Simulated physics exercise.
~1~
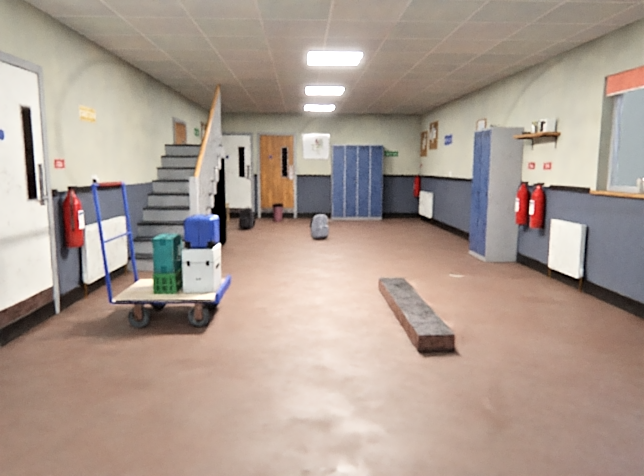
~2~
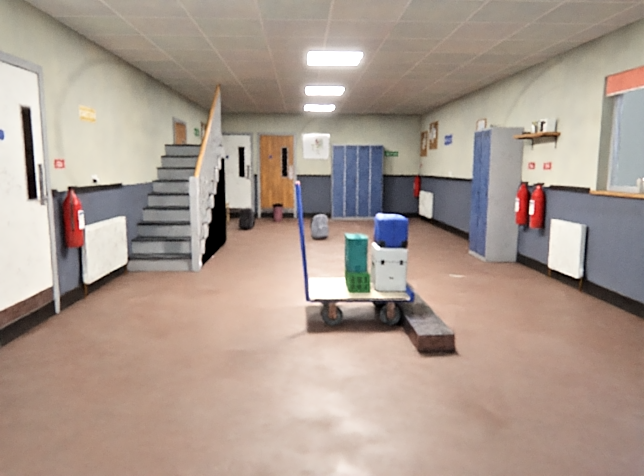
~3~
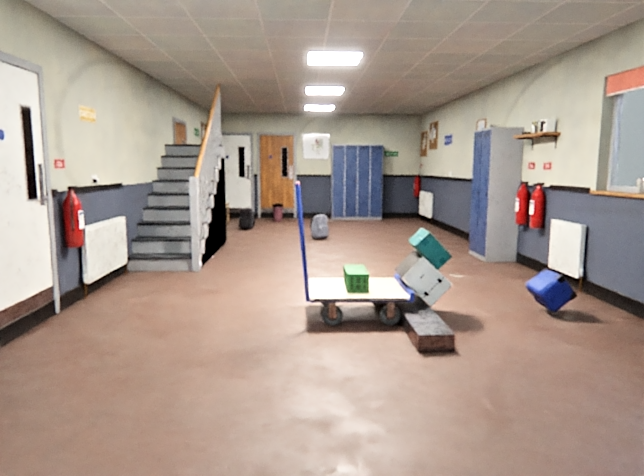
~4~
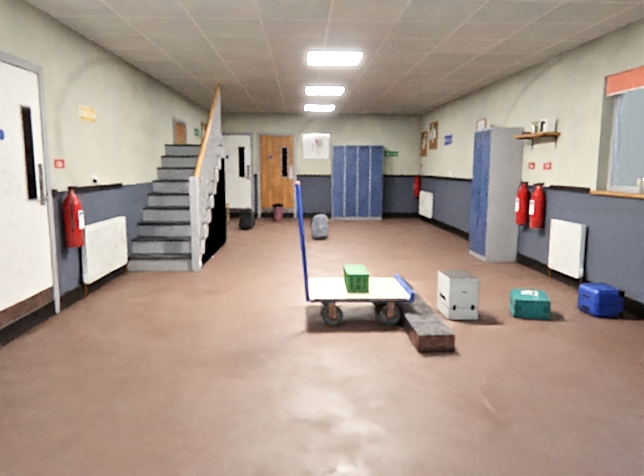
A loaded trolley rolls right, stops at a kerb, and three of its four items tumble off.
